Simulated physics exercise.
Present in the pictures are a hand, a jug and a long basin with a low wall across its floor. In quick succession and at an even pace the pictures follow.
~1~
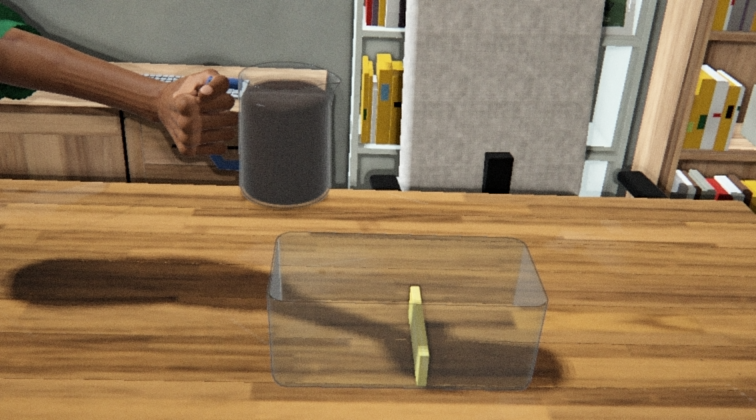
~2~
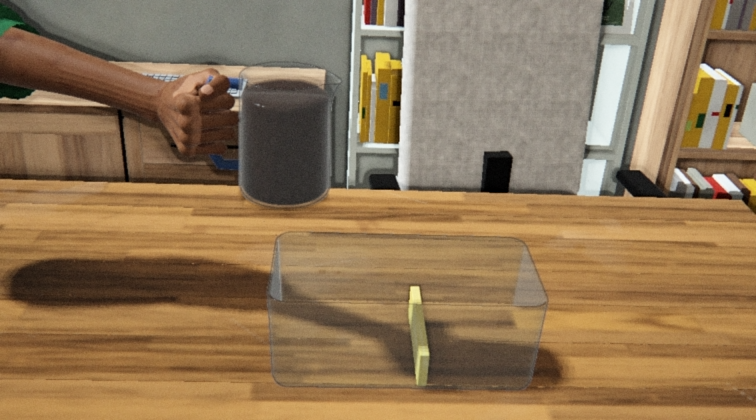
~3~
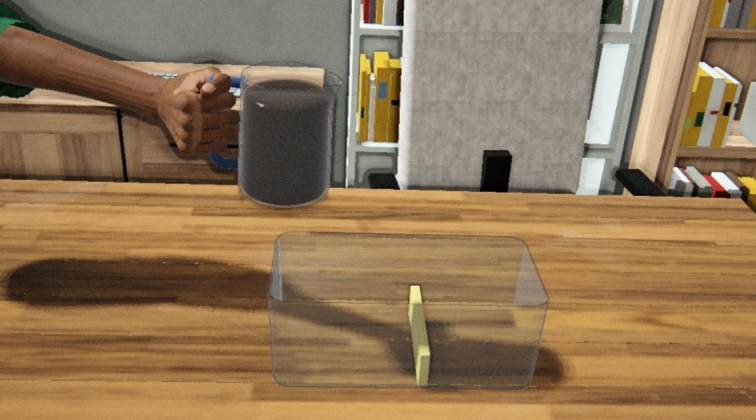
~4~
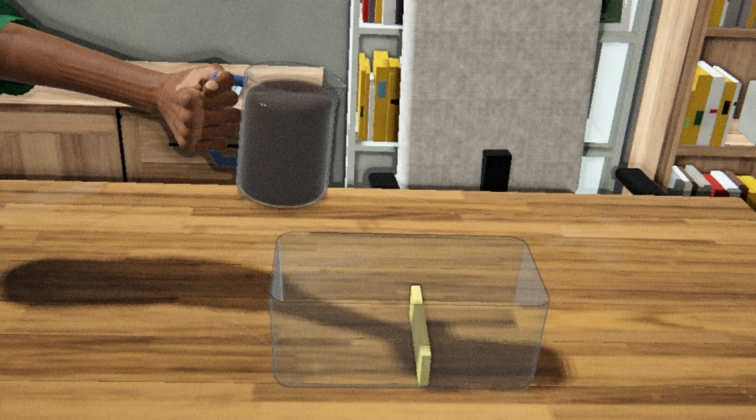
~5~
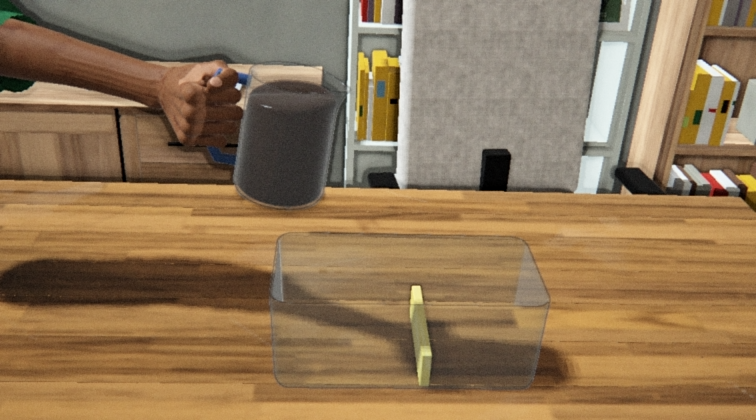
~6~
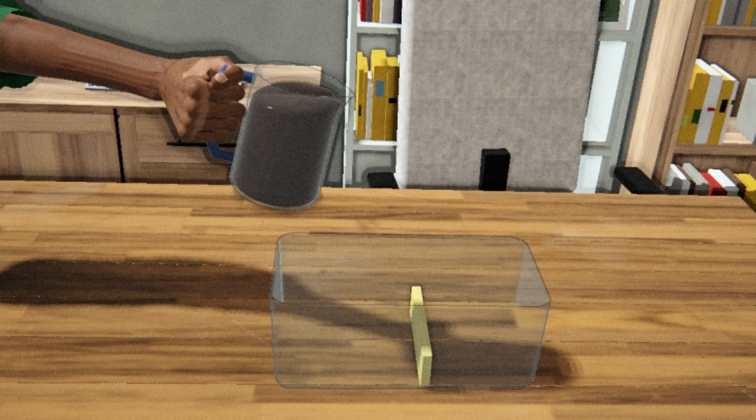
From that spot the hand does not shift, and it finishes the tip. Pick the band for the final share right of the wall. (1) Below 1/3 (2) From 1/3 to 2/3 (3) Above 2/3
From 1/3 to 2/3.
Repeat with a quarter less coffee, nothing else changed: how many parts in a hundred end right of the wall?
That share would be some 20 parts in a hundred.
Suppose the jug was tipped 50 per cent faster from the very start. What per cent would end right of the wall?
Roughly 30 in a hundred.
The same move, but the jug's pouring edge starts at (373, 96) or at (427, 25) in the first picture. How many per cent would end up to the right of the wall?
Estimate: 85 per cent, then 60 per cent.
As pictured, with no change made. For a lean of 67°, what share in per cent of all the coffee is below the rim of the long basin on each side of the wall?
The left part holds 0 percent and the right part 0 percent.
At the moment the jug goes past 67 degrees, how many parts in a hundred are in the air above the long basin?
About 10 per cent.
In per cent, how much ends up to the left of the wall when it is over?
Roughly 55 percent of it.
A moment on, the jug is tipped part way and 86 per cent is still to pour, 2 is left of the wall and 0 right of it.
Next, the jug is tipped right over and 35 per cent is still to pour, 13 is left of the wall and 27 right of it.
Then the jug is tipped right over and 3 per cent is still to pour, 48 is left of the wall and 44 right of it.
Later the jug is tipped right over and 0 per cent is still to pour, 54 is left of the wall and 44 right of it.
Finally, 54 per cent lies left of the wall, 44 right of it and 1 outside.
